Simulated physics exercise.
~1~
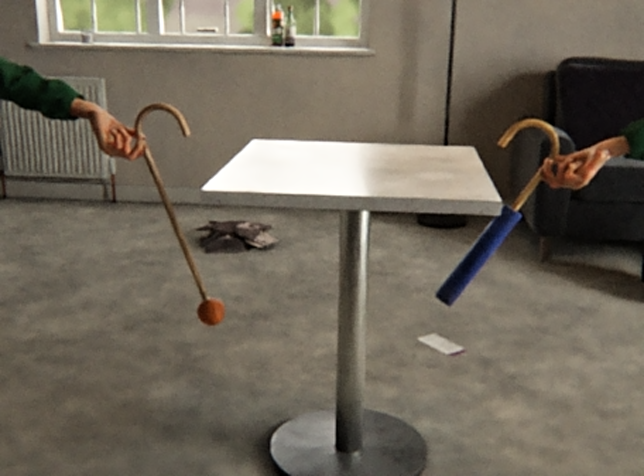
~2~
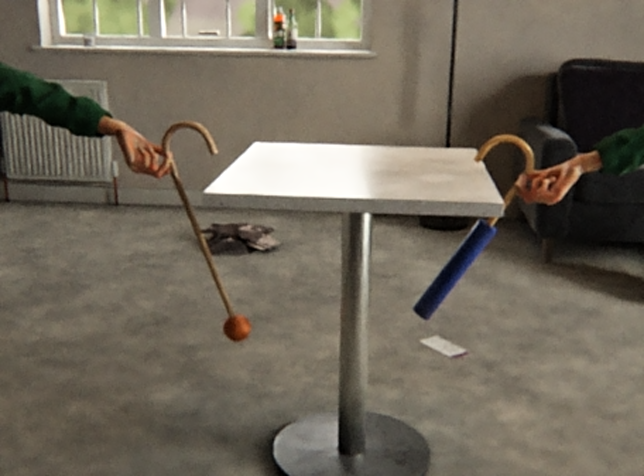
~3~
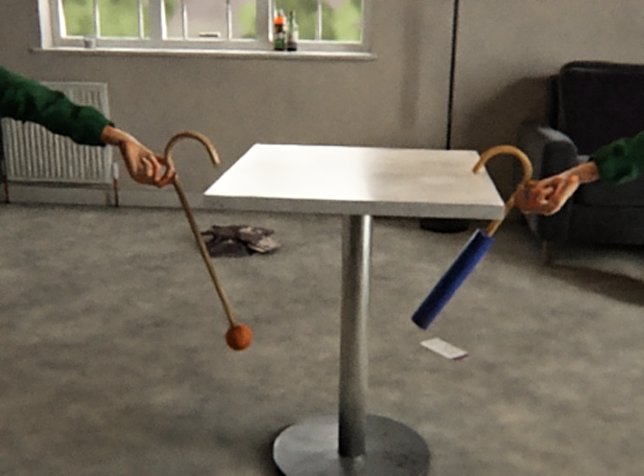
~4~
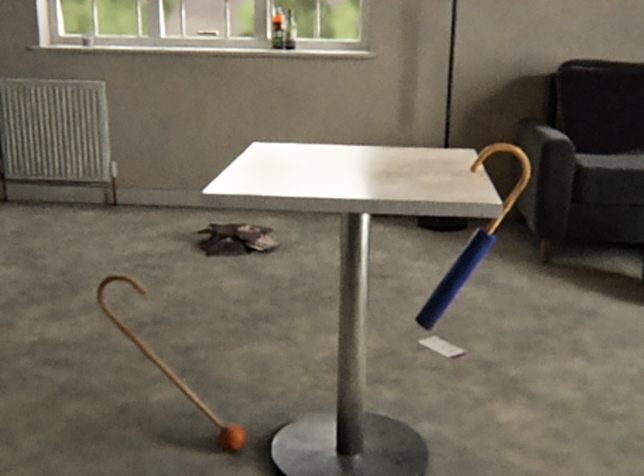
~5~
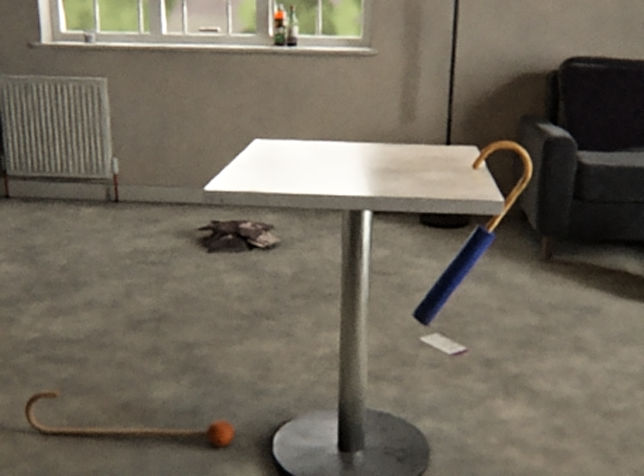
An orange-tipped stick with a curved handle, held by a hand at left, and a blue umbrella with a hooked wooden handle, held by another hand at right, move toward a pale table. The slightly swaying view faces the table in a grey-floored room, with a window and radiator behind and a dark armchair at right. Both hands bring the hooks to opposite edges and lower them a little. The hands let go and withdraw. The orange-tipped stick drops, tips leftward and ends lying on the floor, while the umbrella stays hanging from the table's right edge.
